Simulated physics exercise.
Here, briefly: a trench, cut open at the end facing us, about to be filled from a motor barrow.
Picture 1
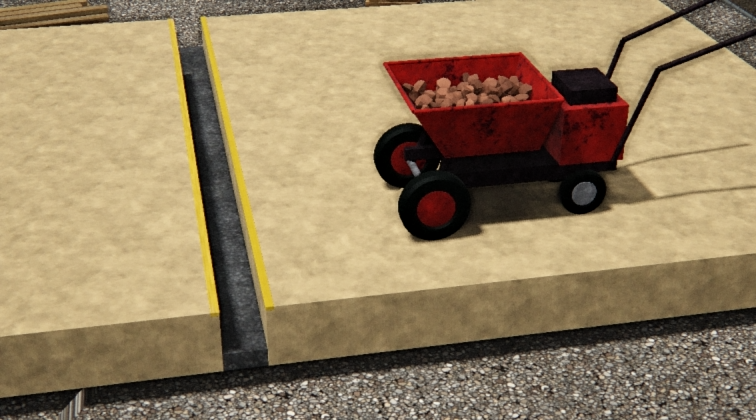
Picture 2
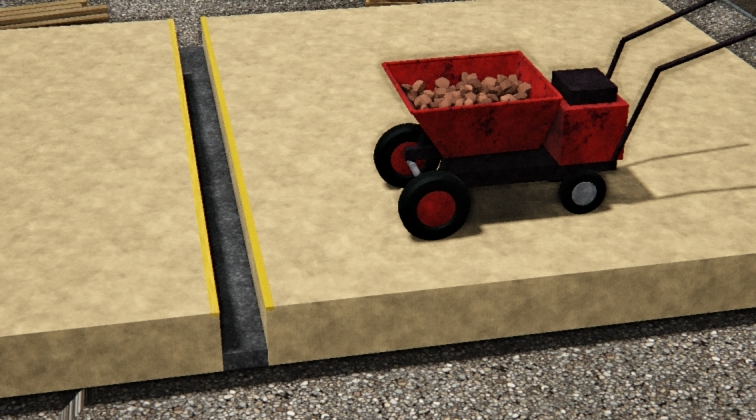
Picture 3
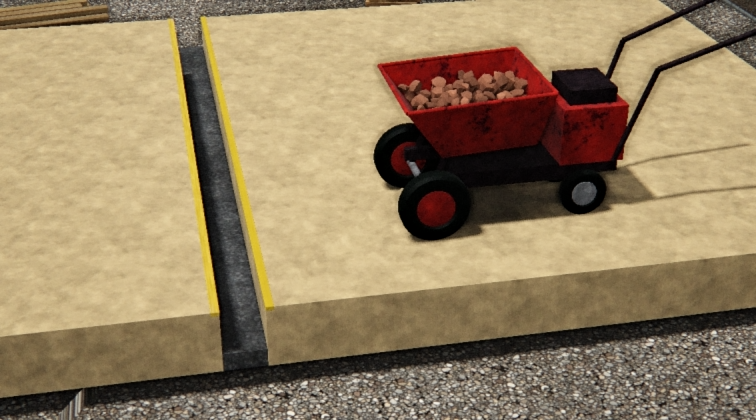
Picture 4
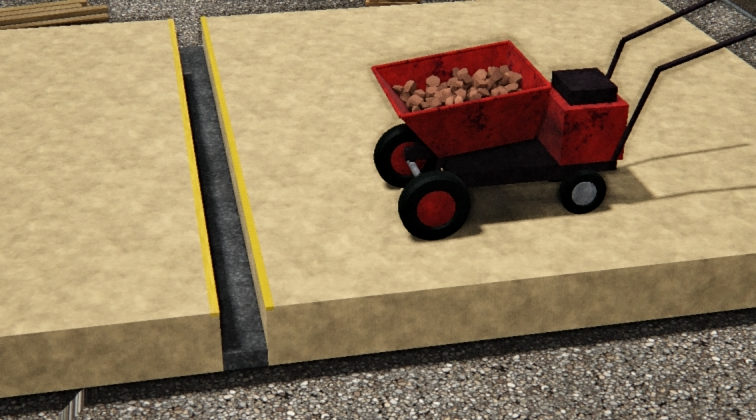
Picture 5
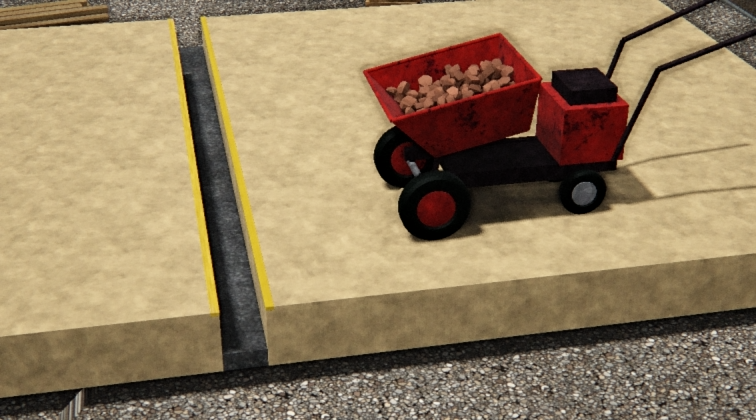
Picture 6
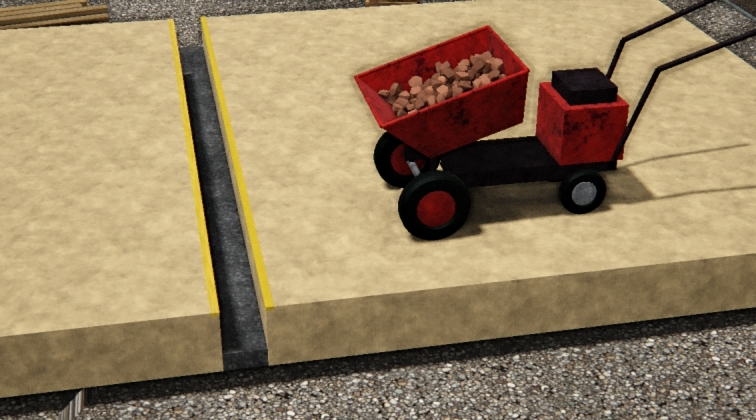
In the video, a red motor barrow loaded with brownish lumps of rubble stands to the right of a narrow, yellow-edged trench between pale slabs, and its skip gradually tilts toward the left while the wheels stay still.
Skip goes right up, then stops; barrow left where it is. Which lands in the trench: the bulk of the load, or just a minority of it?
Just a minority.
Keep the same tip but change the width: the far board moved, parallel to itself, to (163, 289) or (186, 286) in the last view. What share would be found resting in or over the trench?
In order: Some 30 per cent, then some 30 per cent.
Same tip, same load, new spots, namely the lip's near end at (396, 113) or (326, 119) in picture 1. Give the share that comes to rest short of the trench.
That would be roughly 50 in a hundred and then roughly 0 in a hundred.
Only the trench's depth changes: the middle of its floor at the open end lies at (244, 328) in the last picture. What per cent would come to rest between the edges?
It would be close to 20 percent.
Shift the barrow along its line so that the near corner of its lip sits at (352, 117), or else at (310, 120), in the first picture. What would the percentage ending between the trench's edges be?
Close to 90 in a hundred, and close to 50 in a hundred.
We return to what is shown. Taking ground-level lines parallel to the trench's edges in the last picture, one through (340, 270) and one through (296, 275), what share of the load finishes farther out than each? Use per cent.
That's 80 in a hundred for the first and 40 in a hundred for the second.
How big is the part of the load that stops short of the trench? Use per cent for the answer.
About 65 %.
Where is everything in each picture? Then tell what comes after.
Lip of the skip at (414, 112), level; top of the load at (486, 99), lumps of rubble; first edge of the trench at (263, 278); far edge at (211, 283), the trench under half as wide as the skip, and about as deep as wide, in the first frame.
Lip of the skip at (412, 113), level; top of the load at (484, 98), in the second frame.
Lip of the skip at (408, 114), tipped barely; top of the load at (481, 96), in the third frame.
Lip of the skip at (401, 117), tipped a little; top of the load at (476, 93), in the fourth frame.
Lip of the skip at (392, 121), tipped a little; top of the load at (481, 81), in the fifth frame.
Lip of the skip at (382, 127), tipped clearly; top of the load at (484, 78); first edge of the trench at (263, 278); far edge at (211, 283), in the sixth frame.
Soon, skip tipped steeply; all in the skip.
A while on, skip tipped right over; most in the skip; a small part short of the trench; a stray few falling.
Towards the end, skip tipped right over; about a third in the skip; about half short of the trench; a small part in or heaped over the trench.
Finally, skip tipped right over; a small part in the skip; about two thirds short of the trench; about a quarter in or heaped over the trench; none beyond it.
